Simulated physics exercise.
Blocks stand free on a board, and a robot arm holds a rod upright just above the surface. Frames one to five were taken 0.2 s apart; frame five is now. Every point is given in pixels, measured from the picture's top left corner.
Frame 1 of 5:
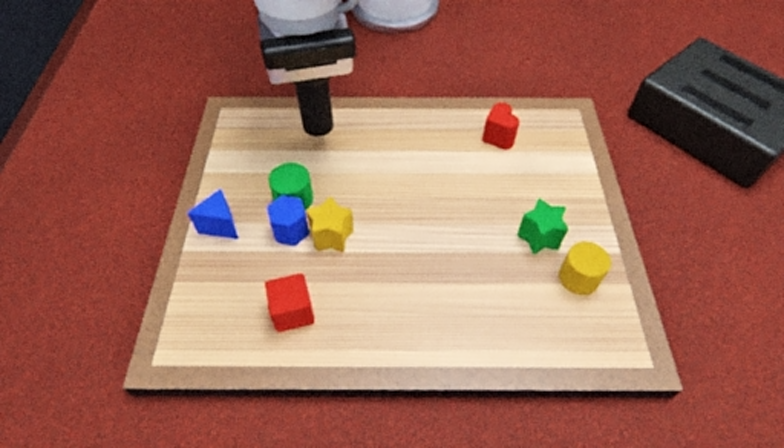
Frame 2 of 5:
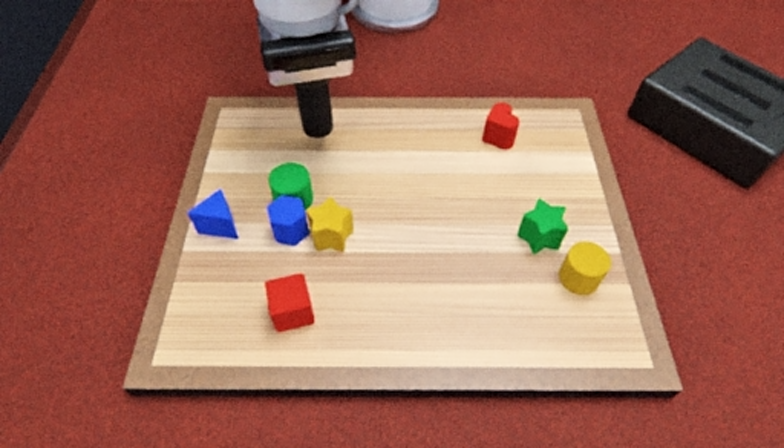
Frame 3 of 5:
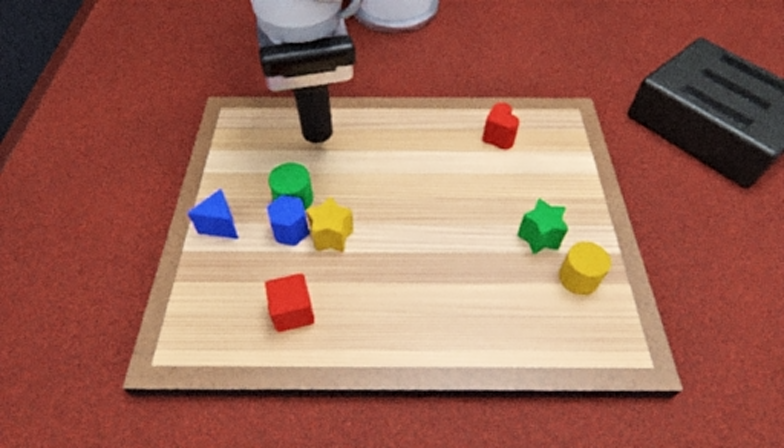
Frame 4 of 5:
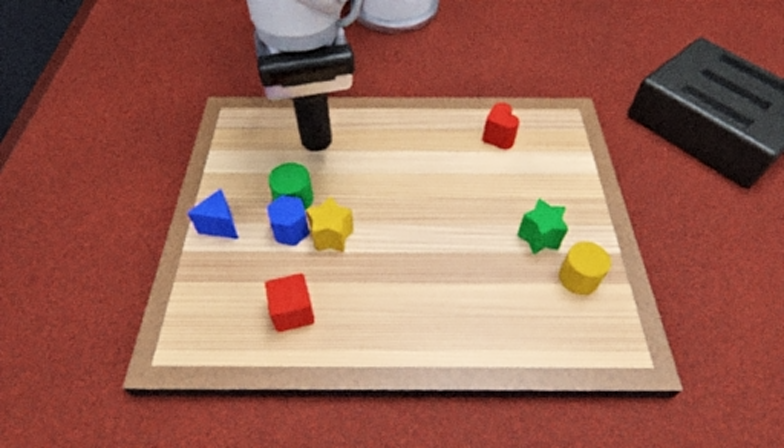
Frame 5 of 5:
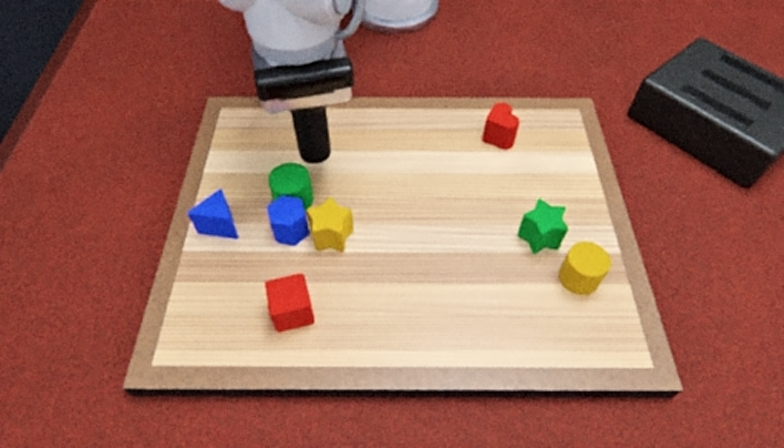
A robot arm slowly lowers a black rod toward the green cylinder while the blocks stay still.
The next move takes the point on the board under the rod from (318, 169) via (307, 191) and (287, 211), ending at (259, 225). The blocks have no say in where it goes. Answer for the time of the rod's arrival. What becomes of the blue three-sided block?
In the end it has been moved.
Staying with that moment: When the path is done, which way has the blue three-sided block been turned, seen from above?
The block spins clockwise.
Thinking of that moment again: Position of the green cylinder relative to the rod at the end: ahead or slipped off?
Expect to find it ahead of the rod.
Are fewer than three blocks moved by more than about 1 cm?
I'd say no.
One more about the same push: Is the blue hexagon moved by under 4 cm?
Yes, that is what happens.
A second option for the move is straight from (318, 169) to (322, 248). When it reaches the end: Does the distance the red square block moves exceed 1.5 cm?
No - that is not the case.
The first path, step by step. One third of the way, rod at (304, 175); blue hexagon at (278, 221), turned 35° anticlockwise; green cylinder at (273, 190).
Two thirds of the way, rod at (282, 195); blue three-sided block at (210, 208); blue hexagon at (277, 227), turned 45° anticlockwise; green cylinder at (246, 207).
At the end, rod at (254, 209); blue three-sided block at (187, 215), turned 50° clockwise; blue hexagon at (277, 227), turned 45° anticlockwise; green cylinder at (218, 226); yellow star in place.
